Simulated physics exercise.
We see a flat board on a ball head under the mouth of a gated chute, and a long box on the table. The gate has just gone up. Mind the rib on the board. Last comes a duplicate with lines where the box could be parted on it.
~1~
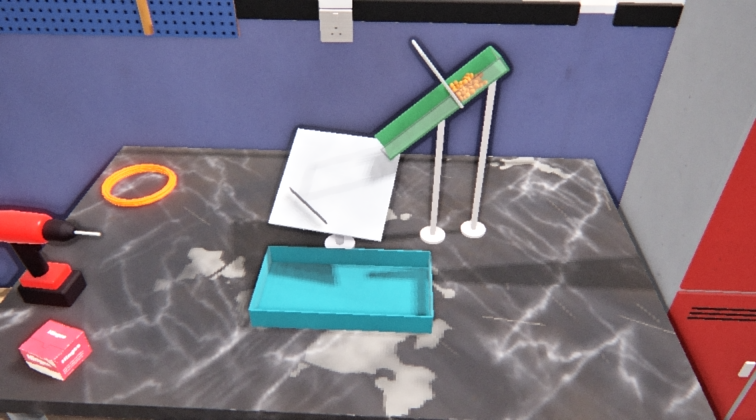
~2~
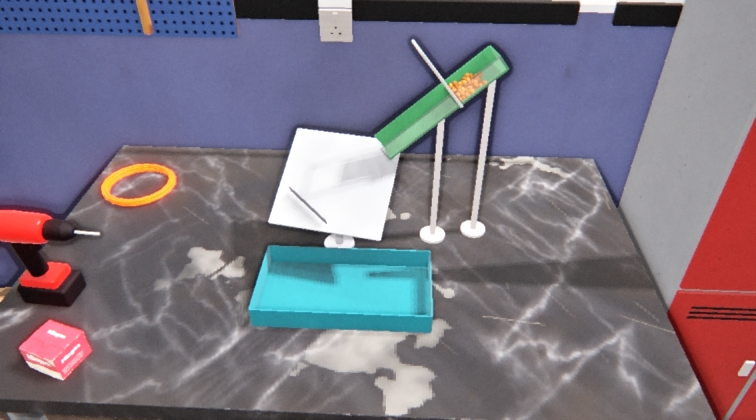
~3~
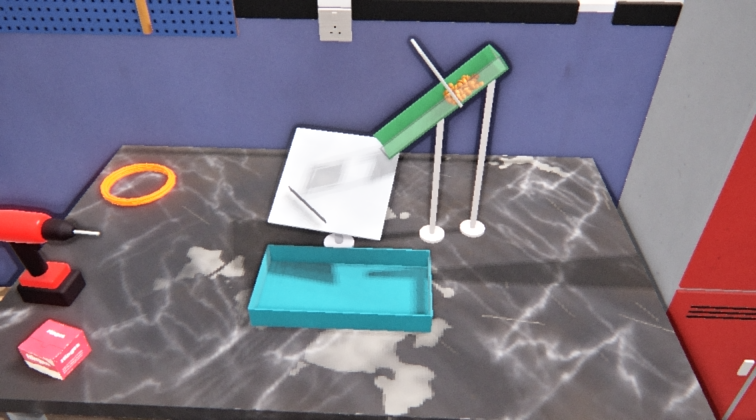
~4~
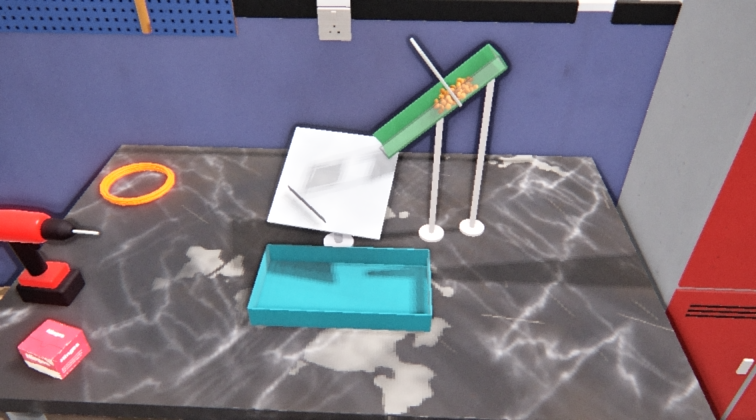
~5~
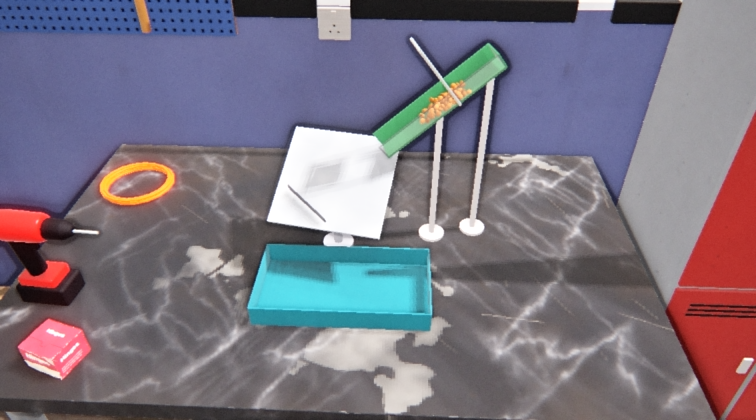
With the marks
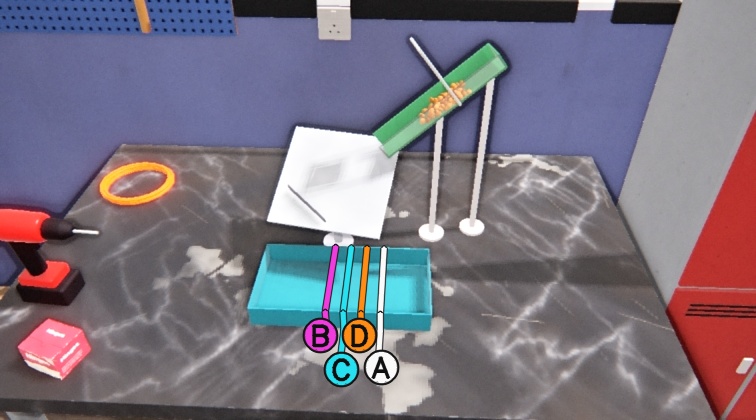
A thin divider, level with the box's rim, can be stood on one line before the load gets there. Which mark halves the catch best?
B.
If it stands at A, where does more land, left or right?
Left.
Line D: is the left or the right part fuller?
Left.
On the marked copy, line A crosses the front rim at (380, 313); line B crosses the front rim at (325, 311); line C crosses the front rim at (343, 311); line D crosses the front rim at (361, 312).
If A is chosen, of what is caught, the whole lot on the left of the divider, none at all on the right.
If B is chosen, of what is caught, close to a third on the left of the divider, close to two thirds on the right.
If C is chosen, of what is caught, all but a few on the left of the divider, only a few on the right.
If D is chosen, of what is caught, the whole lot on the left of the divider, none at all on the right.
